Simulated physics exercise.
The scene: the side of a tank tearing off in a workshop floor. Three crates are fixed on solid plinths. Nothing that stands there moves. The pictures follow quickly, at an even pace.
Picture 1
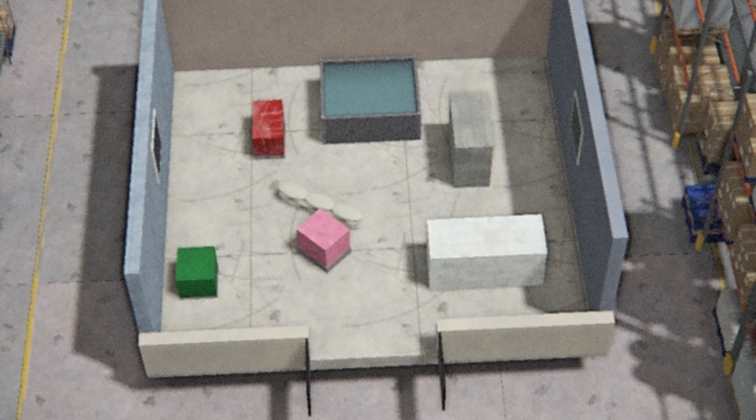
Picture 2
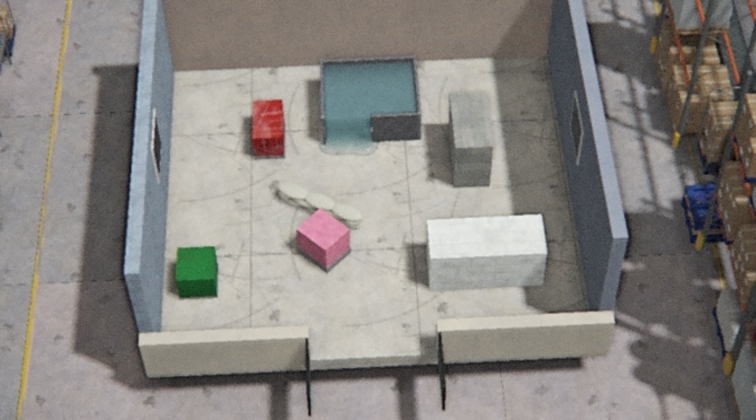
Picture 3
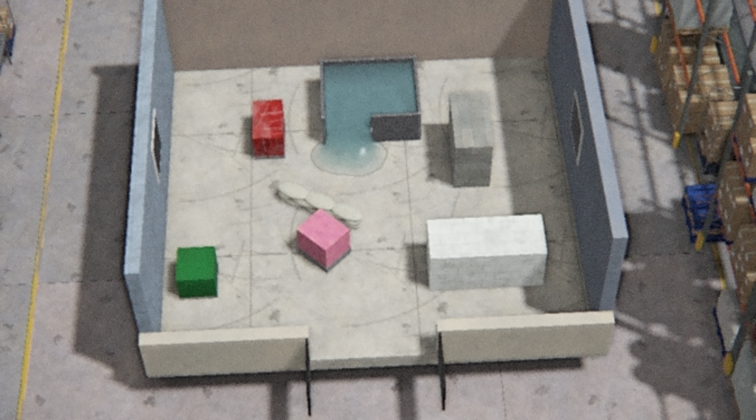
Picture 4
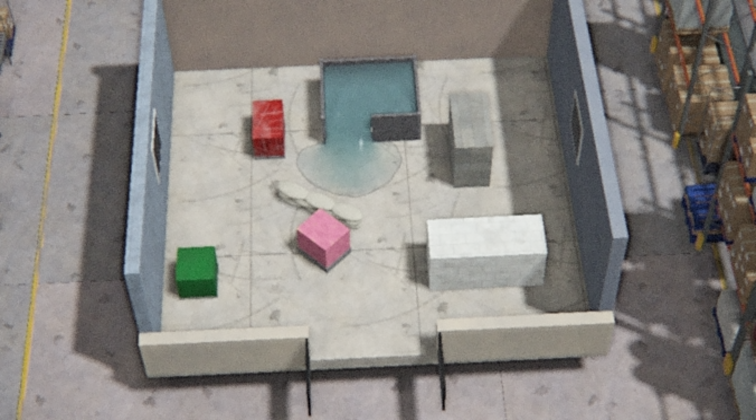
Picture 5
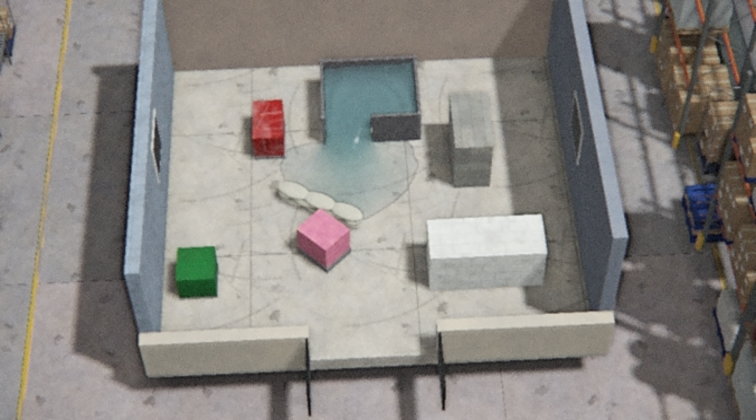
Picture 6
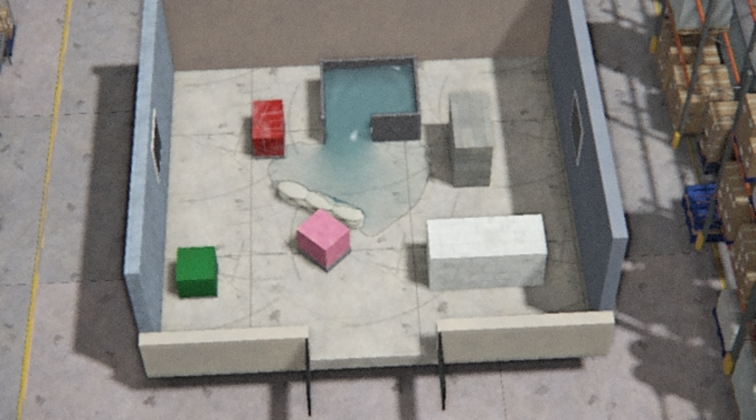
Water pours from a torn gap in the front of a dark-walled tank at the back of a walled workshop floor, seen from a fixed, high viewpoint. A red block stands left of the tank, a grey one right, a white one front right, a green one front left, and a pink one behind pale sacks near the middle. The water fans forward over the concrete, reaches the sacks and spreads past their right end.
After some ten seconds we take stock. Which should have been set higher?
In the end: The green crate is soaked; the pink crate keeps dry; the red crate is soaked.
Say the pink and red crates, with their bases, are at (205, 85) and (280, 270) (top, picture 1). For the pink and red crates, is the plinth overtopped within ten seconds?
One by one: Pink is spared; red is spared.
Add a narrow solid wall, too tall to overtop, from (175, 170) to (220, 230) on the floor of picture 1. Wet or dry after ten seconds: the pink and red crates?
My reading: Pink escapes it; red ends up wet.
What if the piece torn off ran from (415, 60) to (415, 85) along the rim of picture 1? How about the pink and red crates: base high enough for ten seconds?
Pink is safe, red keeps dry.
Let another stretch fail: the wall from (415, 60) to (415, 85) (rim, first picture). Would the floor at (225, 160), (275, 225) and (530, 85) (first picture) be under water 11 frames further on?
In that order: Not flooded, free of water, wet.
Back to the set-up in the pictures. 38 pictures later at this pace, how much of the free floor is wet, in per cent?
Close to 65 %.
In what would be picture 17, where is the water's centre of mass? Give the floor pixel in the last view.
Around (362, 162).
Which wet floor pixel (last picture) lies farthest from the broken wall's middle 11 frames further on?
At about (478, 340).
A moment on, water covers 15 % of the floor; the green crate not reached, the pink crate water round its plinth, the red crate water round its plinth.
Next, water covers 30 % of the floor; the green crate not reached, the pink crate water round its plinth, the red crate water round its plinth.
Then, water covers 40 % of the floor; the green crate water round its plinth, the pink crate water round its plinth, the red crate water round its plinth.
Later, water covers 65 % of the floor; the green crate water round its plinth, the pink crate water round its plinth, the red crate water round its plinth.
In the end, water covers 90 % of the floor; the green crate was topped, the pink crate stayed above the water, the red crate was topped.
